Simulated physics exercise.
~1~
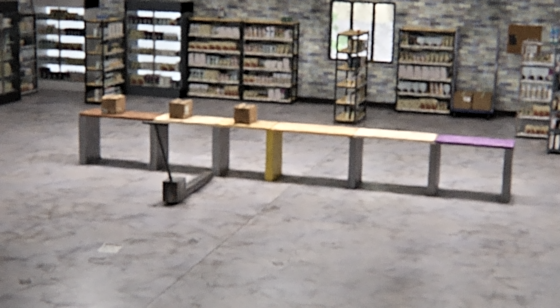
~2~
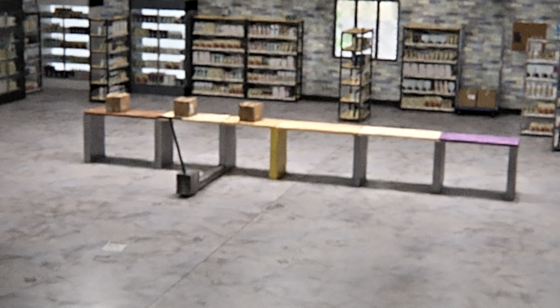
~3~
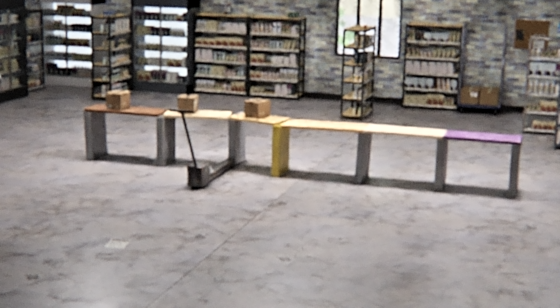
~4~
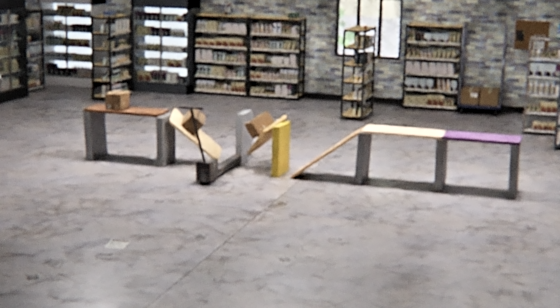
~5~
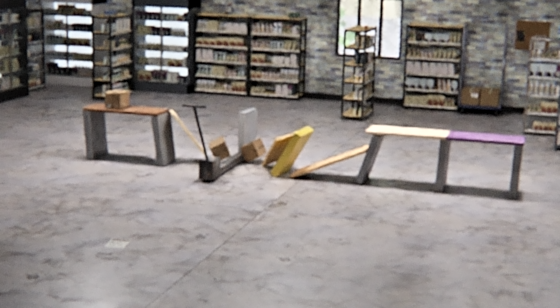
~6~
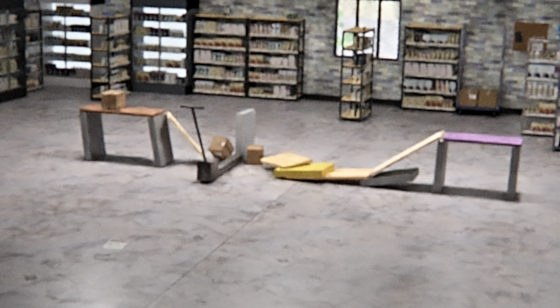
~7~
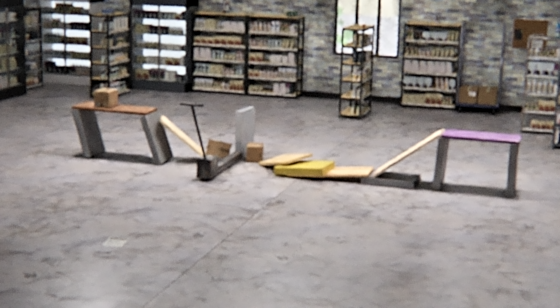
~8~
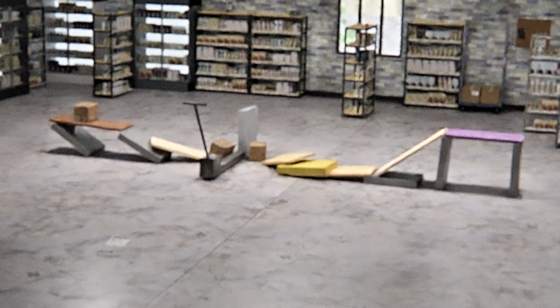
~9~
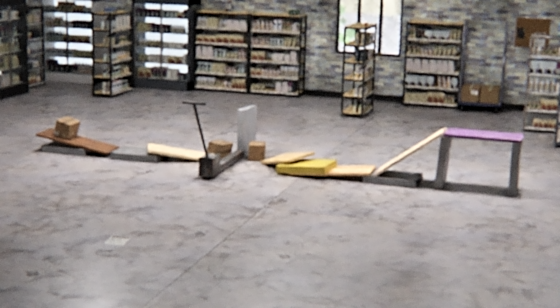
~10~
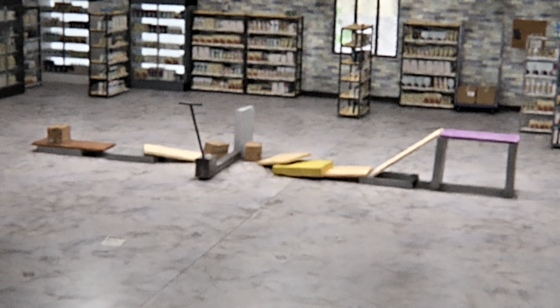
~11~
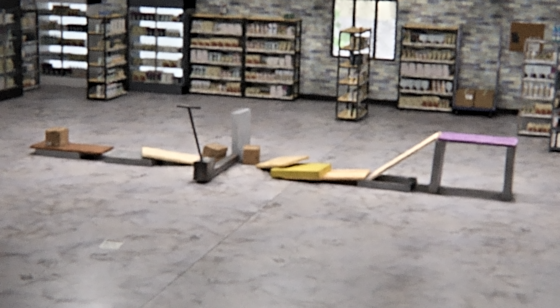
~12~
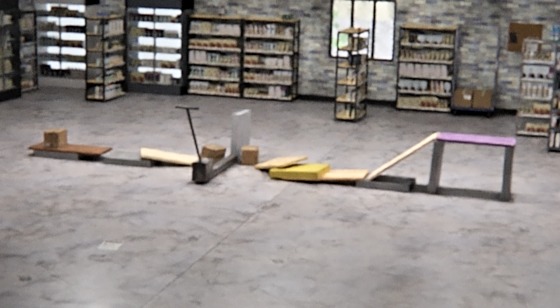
A long row of boards on grey uprights, with cartons on top, buckled in the middle as a floor jack slid in, toppling the yellow upright; the left end then collapsed too, leaving the purple board standing at right.
